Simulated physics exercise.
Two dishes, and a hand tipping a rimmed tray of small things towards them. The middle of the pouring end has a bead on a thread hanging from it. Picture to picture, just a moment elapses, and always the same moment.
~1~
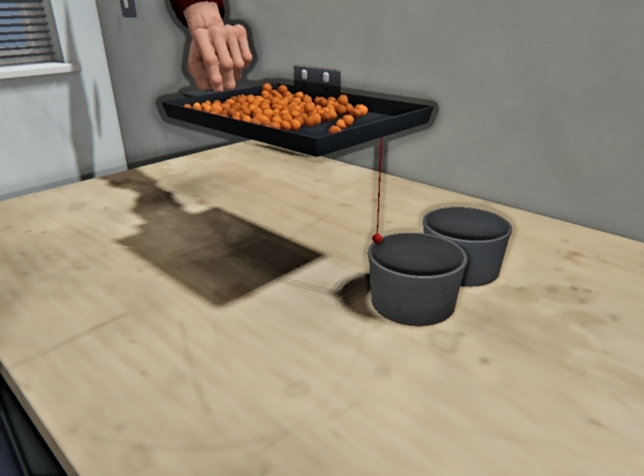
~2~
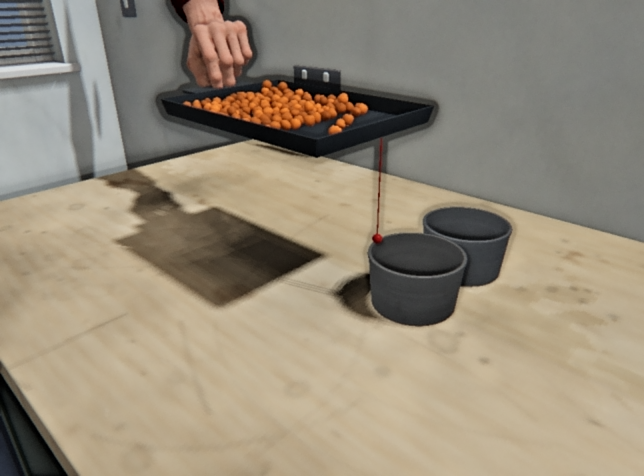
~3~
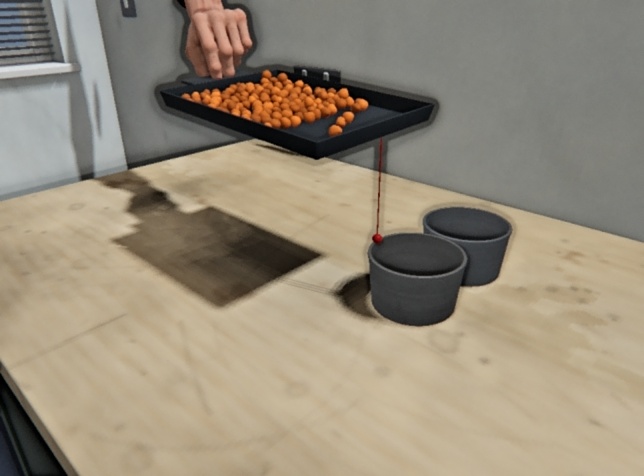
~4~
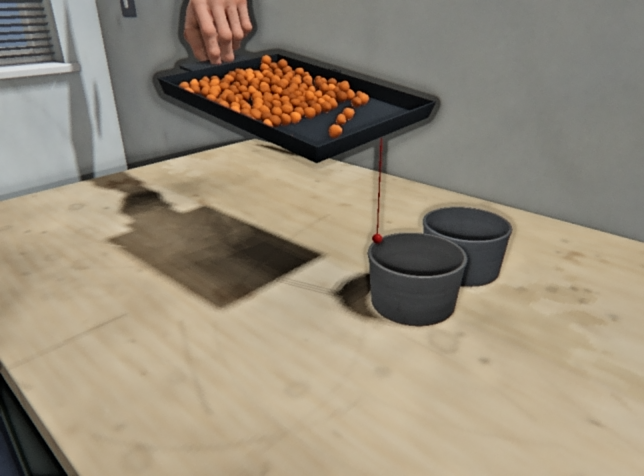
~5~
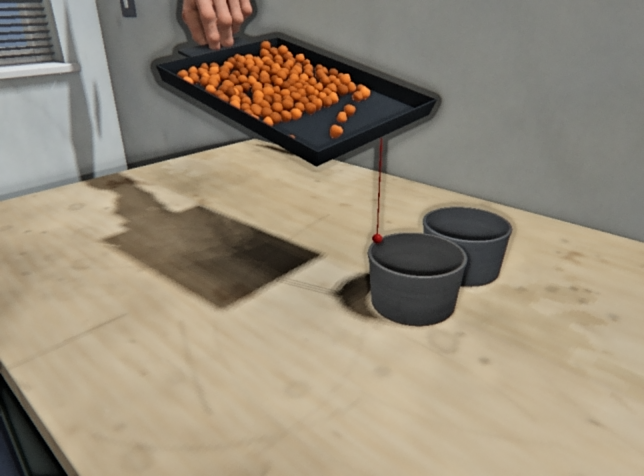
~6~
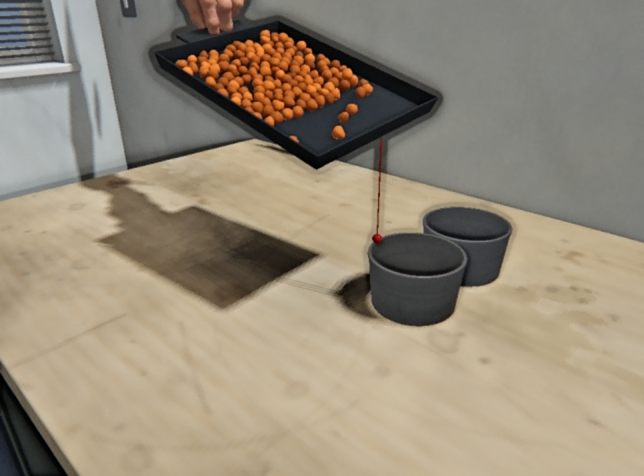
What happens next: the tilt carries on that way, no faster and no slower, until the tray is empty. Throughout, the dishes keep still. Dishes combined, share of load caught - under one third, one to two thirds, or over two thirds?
Under one third.
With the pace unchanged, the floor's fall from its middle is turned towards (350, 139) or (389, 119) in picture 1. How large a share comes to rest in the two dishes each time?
For the first aim it is 20 in a hundred, for the second 50 in a hundred.
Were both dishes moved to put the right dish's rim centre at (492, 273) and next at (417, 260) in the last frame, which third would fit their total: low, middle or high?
On the first try the answer is under a third, and on the second it is over two thirds.
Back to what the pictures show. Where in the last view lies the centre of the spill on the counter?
Roughly at (348, 360).
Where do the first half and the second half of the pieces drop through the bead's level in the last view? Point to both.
Half one: (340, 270), half two: (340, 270).
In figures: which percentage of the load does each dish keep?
0 % left, 0 % right.
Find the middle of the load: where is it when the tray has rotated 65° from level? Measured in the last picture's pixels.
The middle of the pieces sits at roughly (326, 110).
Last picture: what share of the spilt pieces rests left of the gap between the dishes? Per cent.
Near 80 in a hundred.
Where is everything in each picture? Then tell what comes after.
The first frame shows corners of the pouring end at (316, 137) and (429, 106), level; middle of the load at (279, 110), coated peanuts; left dish at (456, 290); right dish at (503, 254); bead on its thread at (377, 239).
The second frame shows corners of the pouring end at (317, 137) and (429, 106), level; middle of the load at (279, 108).
The third frame shows corners of the pouring end at (317, 140) and (430, 104), tipped barely, lowest at the left corner; middle of the load at (279, 102).
The fourth frame shows corners of the pouring end at (317, 144) and (431, 101), tipped a little, lowest at the left corner; middle of the load at (279, 93).
The fifth frame shows corners of the pouring end at (318, 148) and (432, 99), tipped a little, lowest at the left corner; middle of the load at (279, 83).
The sixth frame shows corners of the pouring end at (318, 153) and (433, 97), tipped clearly, lowest at the left corner; middle of the load at (280, 75), a small part on the move; left dish at (456, 290); right dish at (503, 254).
Soon after the last picture, tray tipped steeply; nearly all on the tray; a stray few outside both; a small part in the air.
A little later, tray tipped past a quarter turn; a small part on the tray; a stray few in the left dish; most outside both; a small part in the air.
Later still, tray tipped past a quarter turn; a stray few in the left dish; nearly all outside both.
At rest, tray tipped past a quarter turn; a stray few in the left dish; none in the right dish; nearly all outside both.
